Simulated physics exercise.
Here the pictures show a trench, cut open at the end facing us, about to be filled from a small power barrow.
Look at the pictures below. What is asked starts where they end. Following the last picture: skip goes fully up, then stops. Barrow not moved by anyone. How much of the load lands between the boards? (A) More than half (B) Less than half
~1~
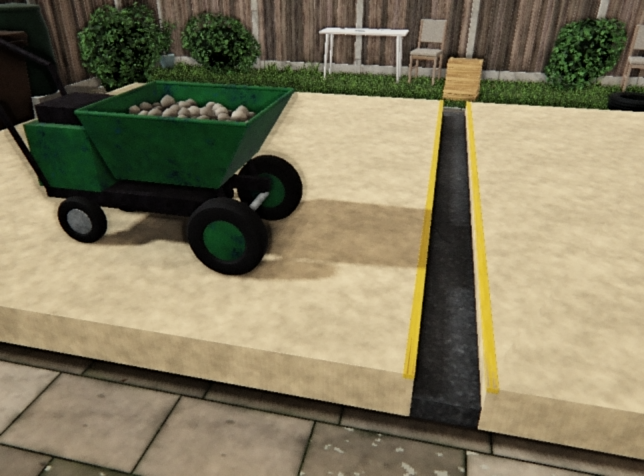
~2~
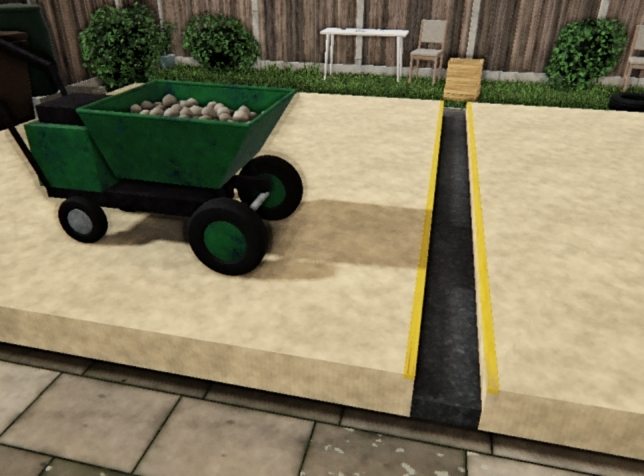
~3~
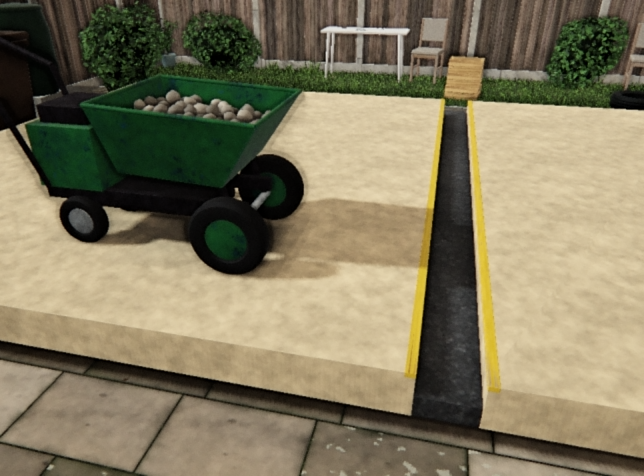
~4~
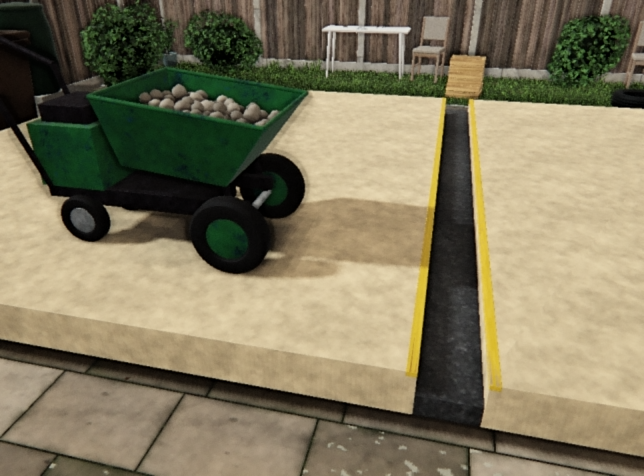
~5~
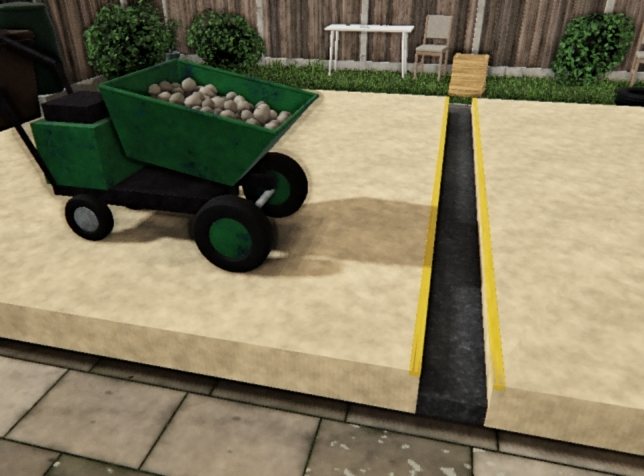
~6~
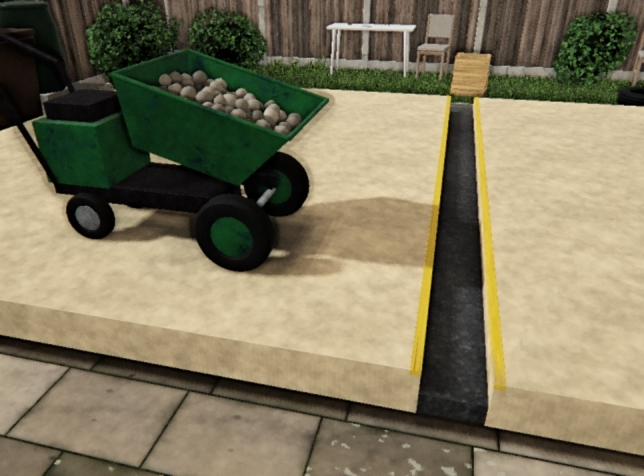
Answer: B.
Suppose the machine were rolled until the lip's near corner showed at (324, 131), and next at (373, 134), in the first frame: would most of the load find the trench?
Note: Stop one, a majority share; stop two, a minority share.
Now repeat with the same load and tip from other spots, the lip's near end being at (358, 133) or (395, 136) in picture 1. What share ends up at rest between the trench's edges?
That works out to 50 per cent for the first position and 10 per cent for the second.
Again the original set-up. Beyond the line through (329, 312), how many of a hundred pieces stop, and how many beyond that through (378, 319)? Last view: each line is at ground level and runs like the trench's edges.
First 80 in a hundred, second 50 in a hundred.
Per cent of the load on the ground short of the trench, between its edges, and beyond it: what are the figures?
Shares - short: 50 %, between: 25 %, beyond: 0 %.
Just after the last frame, skip tipped steeply; every one in the skip.
A moment on, skip tipped right over; the larger part in the skip; about a tenth short of the trench; just a few falling.
Further on, skip tipped right over; roughly a third in the skip; roughly half short of the trench; roughly a quarter in or heaped over the trench; just a few beyond it.
When it is over, skip tipped right over; roughly a quarter in the skip; roughly half short of the trench; roughly a quarter in or heaped over the trench; just a few beyond it.
